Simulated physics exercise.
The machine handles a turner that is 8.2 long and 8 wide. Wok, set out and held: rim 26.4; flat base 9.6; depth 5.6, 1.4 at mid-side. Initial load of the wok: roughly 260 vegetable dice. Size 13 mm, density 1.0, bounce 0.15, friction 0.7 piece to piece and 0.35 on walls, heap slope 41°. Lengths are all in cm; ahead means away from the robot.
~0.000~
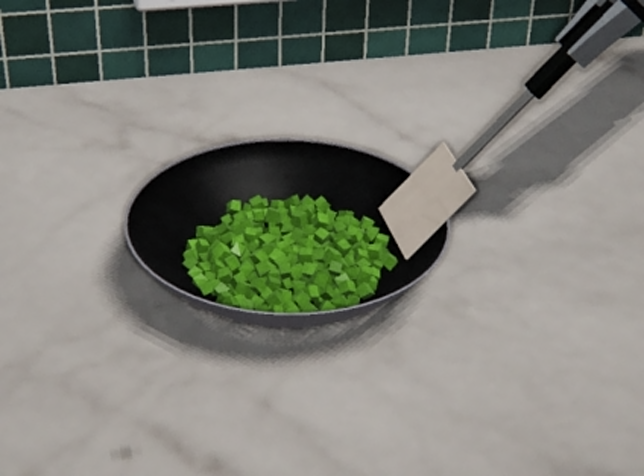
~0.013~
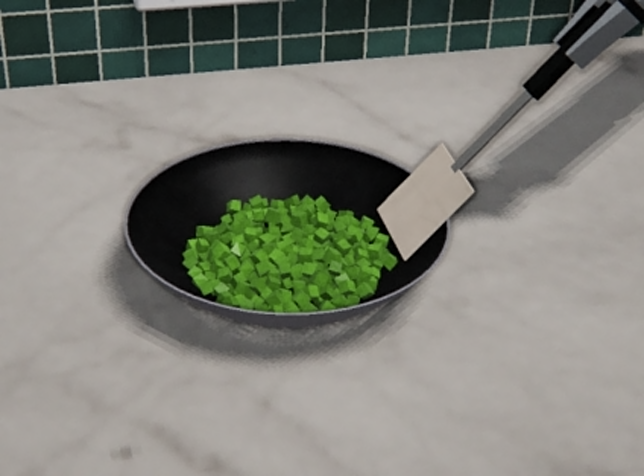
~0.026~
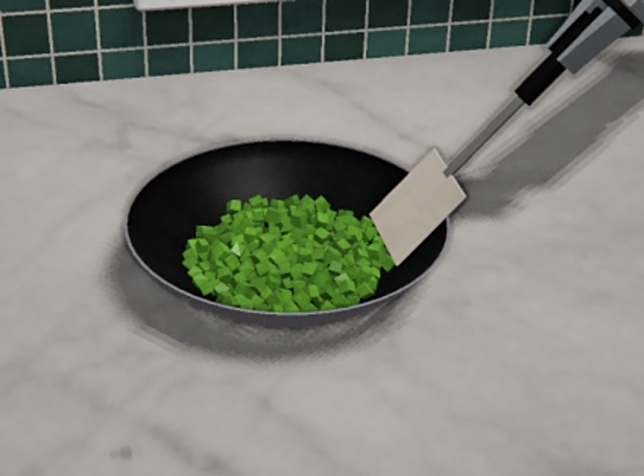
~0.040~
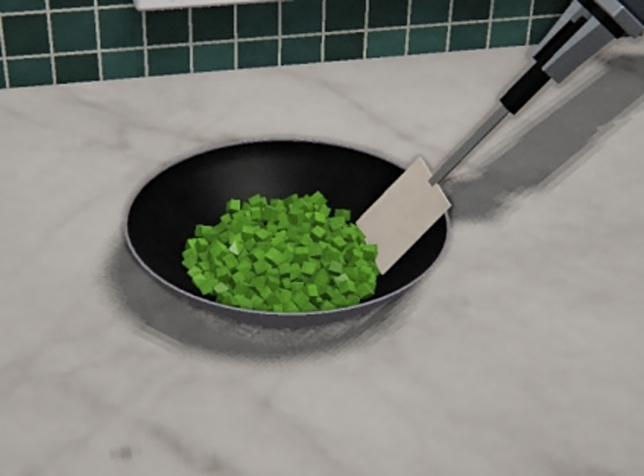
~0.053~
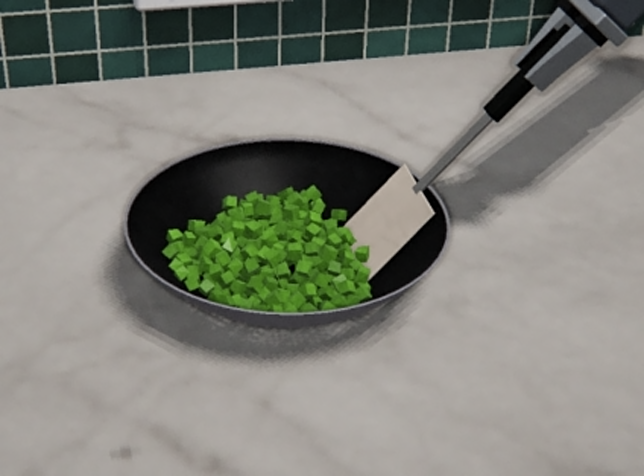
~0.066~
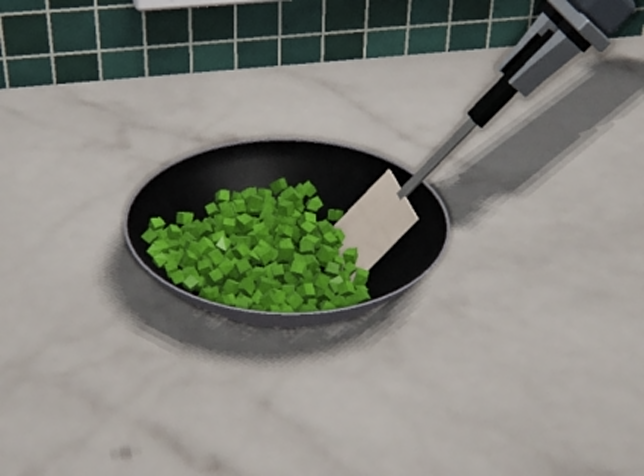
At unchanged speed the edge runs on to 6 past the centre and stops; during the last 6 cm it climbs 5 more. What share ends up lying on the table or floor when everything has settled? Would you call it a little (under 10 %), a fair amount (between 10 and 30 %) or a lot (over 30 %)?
A fair amount, between 10 and 30 %.
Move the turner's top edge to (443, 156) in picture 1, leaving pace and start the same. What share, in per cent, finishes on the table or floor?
Near 10 in a hundred.
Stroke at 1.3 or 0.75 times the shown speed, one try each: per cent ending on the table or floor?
About 30 and 10 per cent.
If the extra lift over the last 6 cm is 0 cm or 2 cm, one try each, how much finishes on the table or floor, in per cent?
First try about 25 %, second try about 25 %.
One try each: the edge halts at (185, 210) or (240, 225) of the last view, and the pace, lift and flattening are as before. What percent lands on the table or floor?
First try roughly 45 percent, second roughly 15 percent.
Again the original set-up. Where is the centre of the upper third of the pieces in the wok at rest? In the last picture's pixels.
Pixel position: Approx. (179, 244).
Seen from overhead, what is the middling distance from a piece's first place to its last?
Level distance of roughly 7 cm.
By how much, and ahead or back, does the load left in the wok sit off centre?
Ahead, by around 5.5 cm.
After 0.10 s, sloping 48°, highest piece 8 above the table; 256 in the wok, 4 on the blade or in flight.
After 0.13 s, sloping 48°, highest piece 11 above the table; 245 in the wok, 15 on the blade or in flight.
After 0.35 s, sloping 48°, highest piece 10 above the table; 219 in the wok, 29 on the table or floor, 12 on the blade or in flight.
After 1.40 s, sloping 48°, highest piece 6 above the table; 219 in the wok, 41 on the table or floor.
At rest, 219 in the wok, 41 on the table or floor. That is 16 % on the table or floor.
